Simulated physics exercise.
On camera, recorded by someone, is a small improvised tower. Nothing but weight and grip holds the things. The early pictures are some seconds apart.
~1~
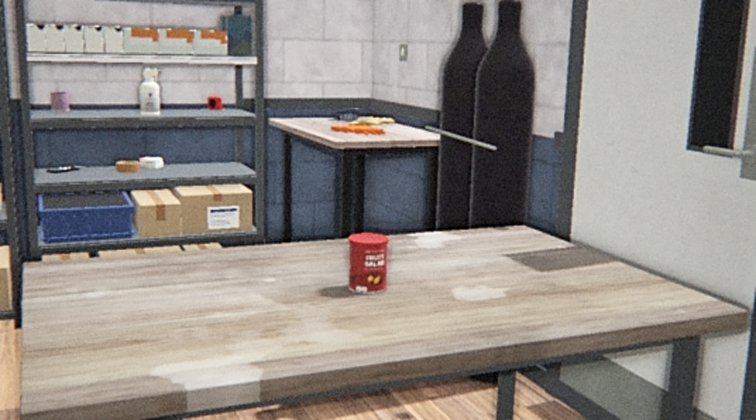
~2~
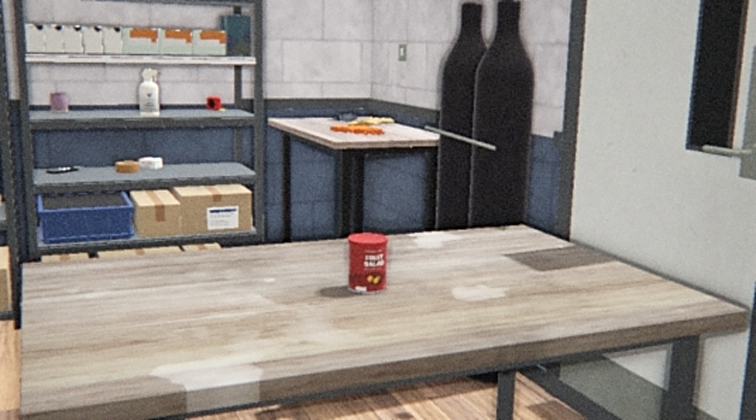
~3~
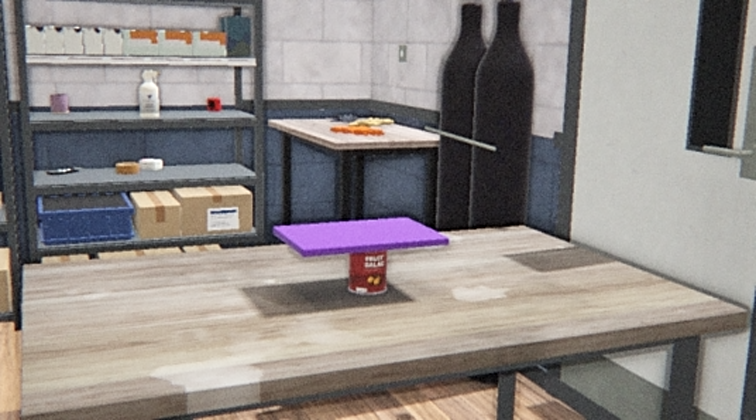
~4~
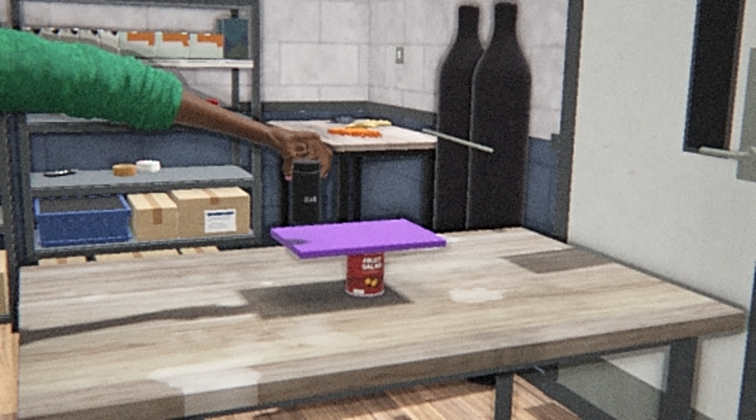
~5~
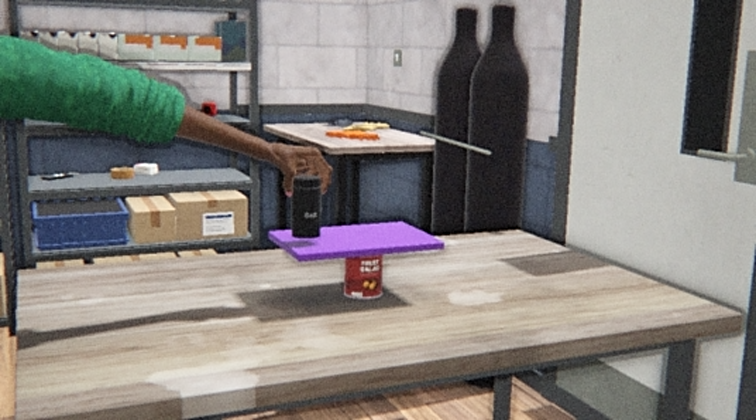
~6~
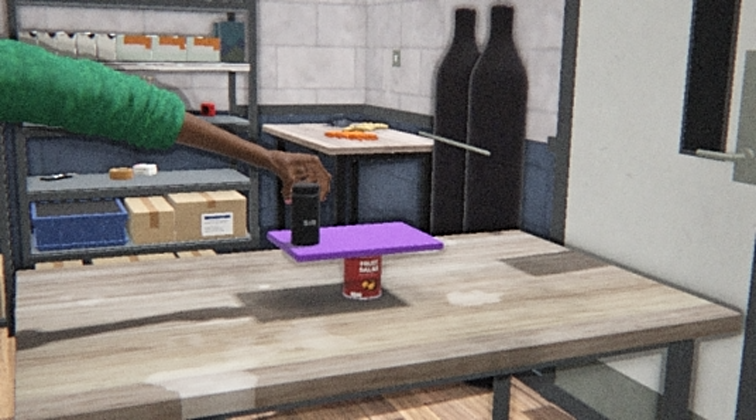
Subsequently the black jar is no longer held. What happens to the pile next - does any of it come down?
Pretty clearly, it isn't secure there.
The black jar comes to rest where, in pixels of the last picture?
Close to pixel (228, 297).
Then, 0.30 s later than the last frame, black jar now fallen; purple lid tilted by 35°.
Then, 0.50 s later than the last frame, purple lid tilted by 51°.
Then, 0.70 s later than the last frame, purple lid tilted by 32°.
When it is over, fallen, purple lid and black jar; red tin as before. End places, in pixels of the last picture, black jar near (228, 297). The stack comes apart.
